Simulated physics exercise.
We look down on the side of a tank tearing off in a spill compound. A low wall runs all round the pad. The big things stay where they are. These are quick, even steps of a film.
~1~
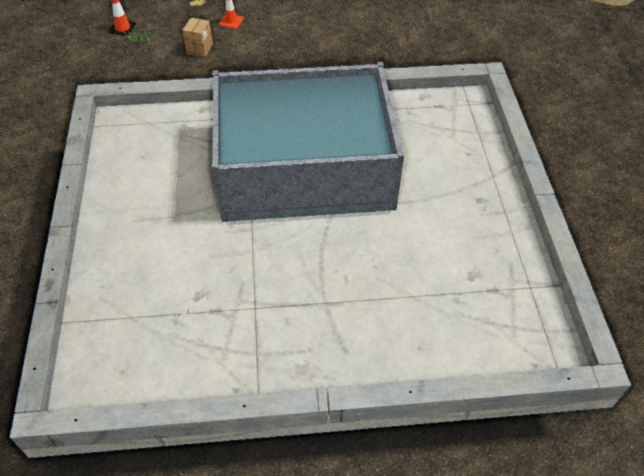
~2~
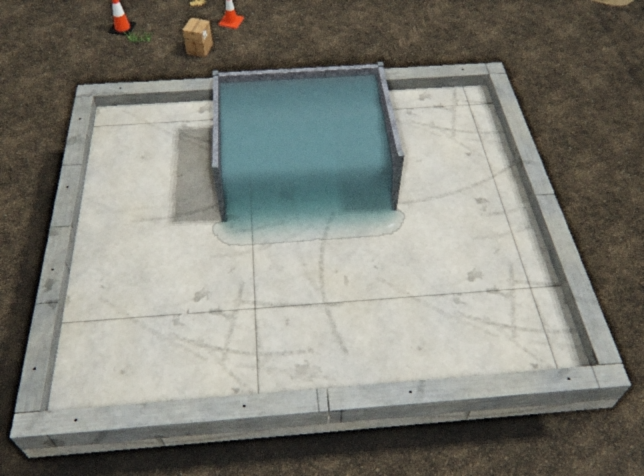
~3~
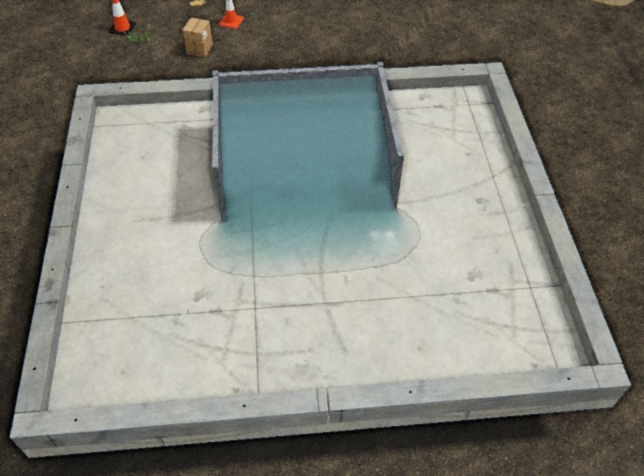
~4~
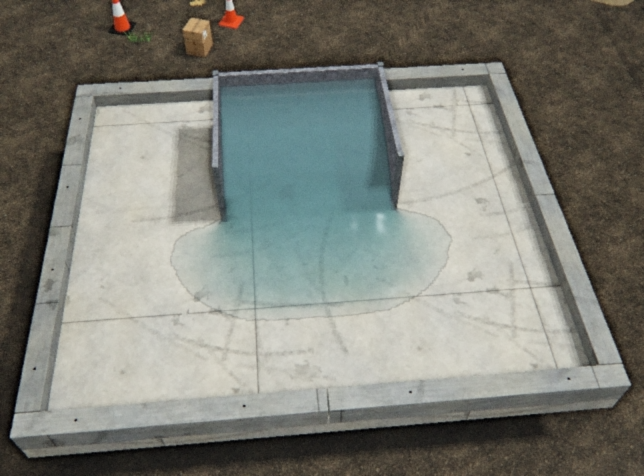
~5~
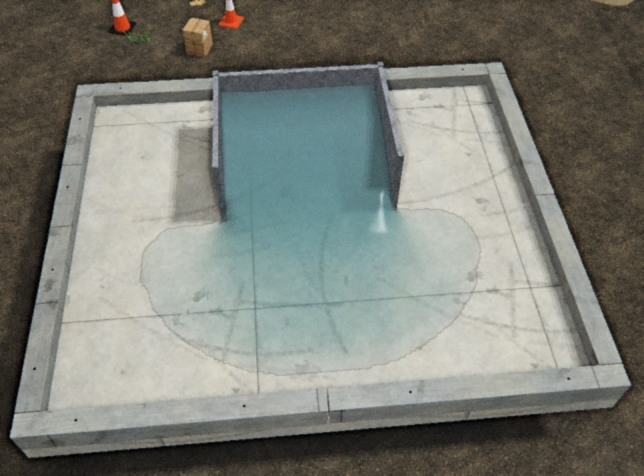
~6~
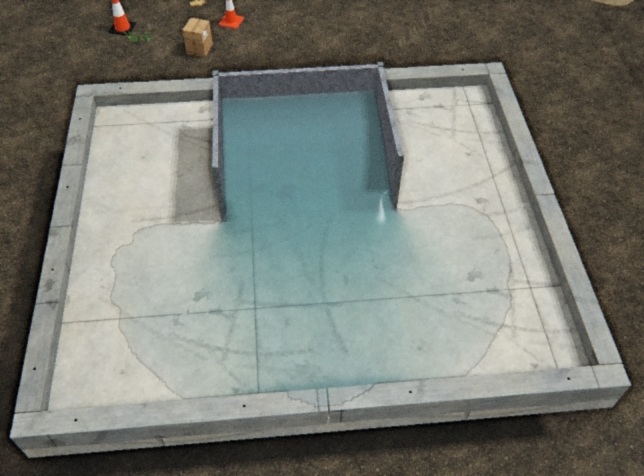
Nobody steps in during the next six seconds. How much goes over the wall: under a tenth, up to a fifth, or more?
Over the wall goes above a fifth.
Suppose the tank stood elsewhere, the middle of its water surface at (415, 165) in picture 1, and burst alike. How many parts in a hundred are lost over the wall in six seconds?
Close to 36 %.
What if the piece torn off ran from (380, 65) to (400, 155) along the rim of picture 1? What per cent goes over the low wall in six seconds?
Near 34 in a hundred.
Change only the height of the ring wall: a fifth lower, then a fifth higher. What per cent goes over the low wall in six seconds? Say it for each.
Roughly 36 per cent, then 16 per cent.
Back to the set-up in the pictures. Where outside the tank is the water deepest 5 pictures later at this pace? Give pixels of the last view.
Roughly at (312, 396).
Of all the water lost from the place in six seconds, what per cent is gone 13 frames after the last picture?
Roughly 75 per cent.
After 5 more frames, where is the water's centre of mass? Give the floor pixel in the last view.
I would point to (312, 257).
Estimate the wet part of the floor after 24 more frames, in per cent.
Roughly 95 per cent.
A moment on, water covers 45 % of the floor; the low wall has let 0 % over.
Next, water covers 50 % of the floor; the low wall has let 2 % over.
Then, water covers 50 % of the floor; the low wall has let 18 % over.
Later, water covers 80 % of the floor; the low wall has let 24 % over.
In the end, water covers 85 % of the floor; the low wall has let 24 % over.
